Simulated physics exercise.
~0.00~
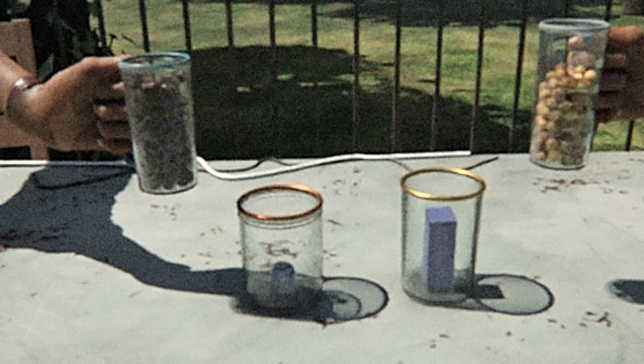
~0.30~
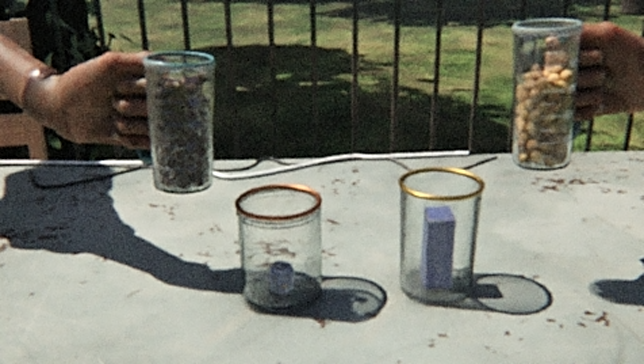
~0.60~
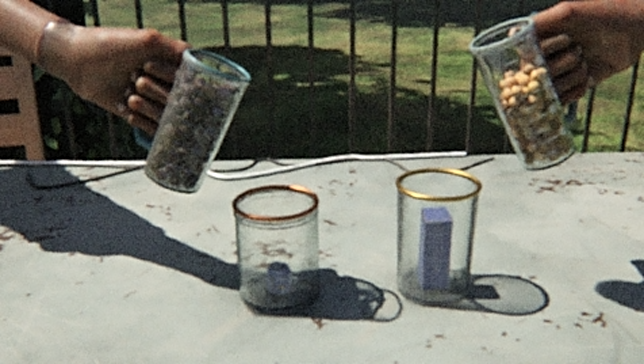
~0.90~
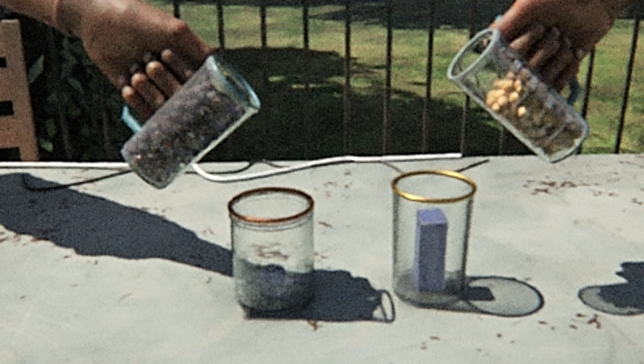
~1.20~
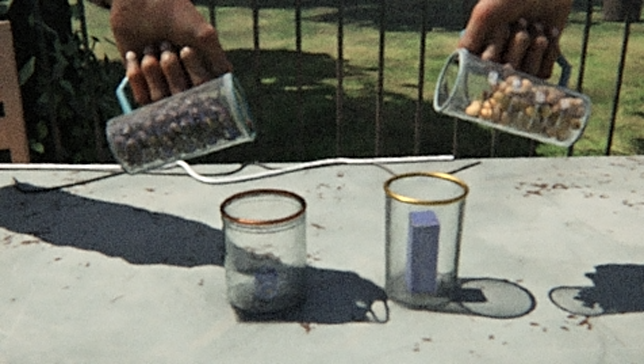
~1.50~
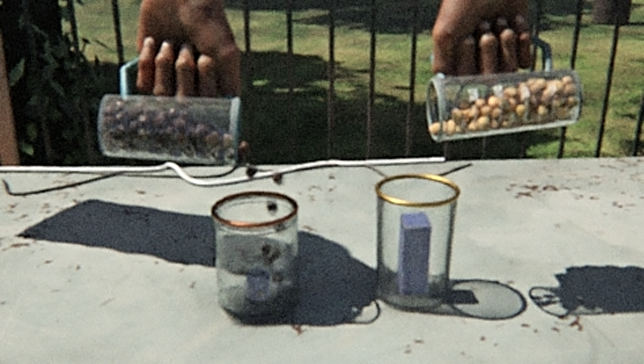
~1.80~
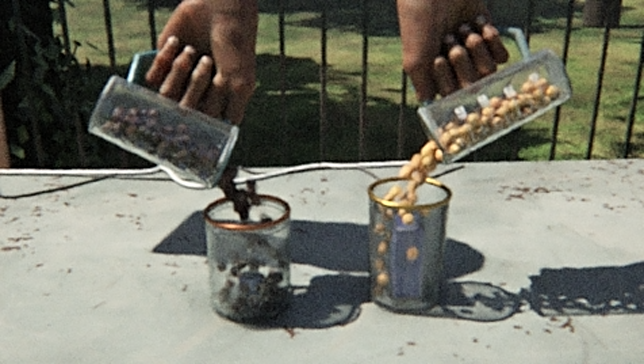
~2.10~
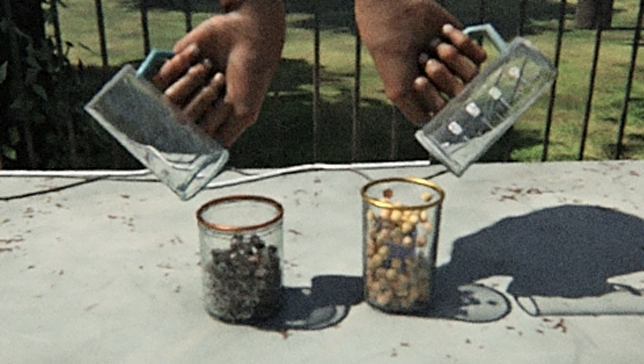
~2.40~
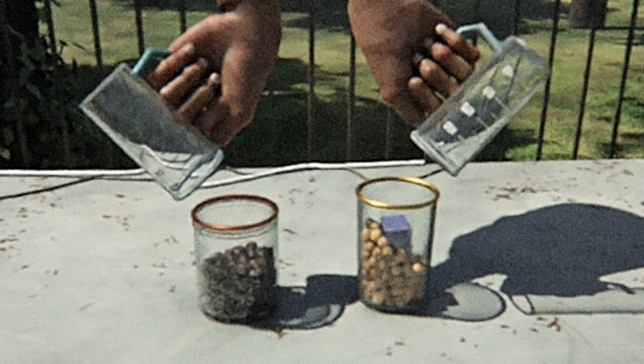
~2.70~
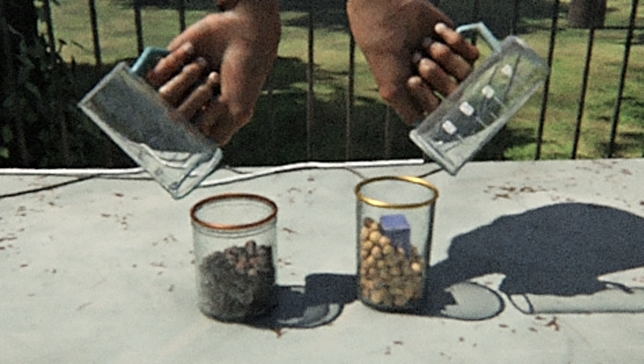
Two hands tilt cups over two clear containers on an outdoor table, pouring dark pieces into the left one and pale, rounded pieces into the right, until the small left object is buried while the top of the right container's purple block still shows.
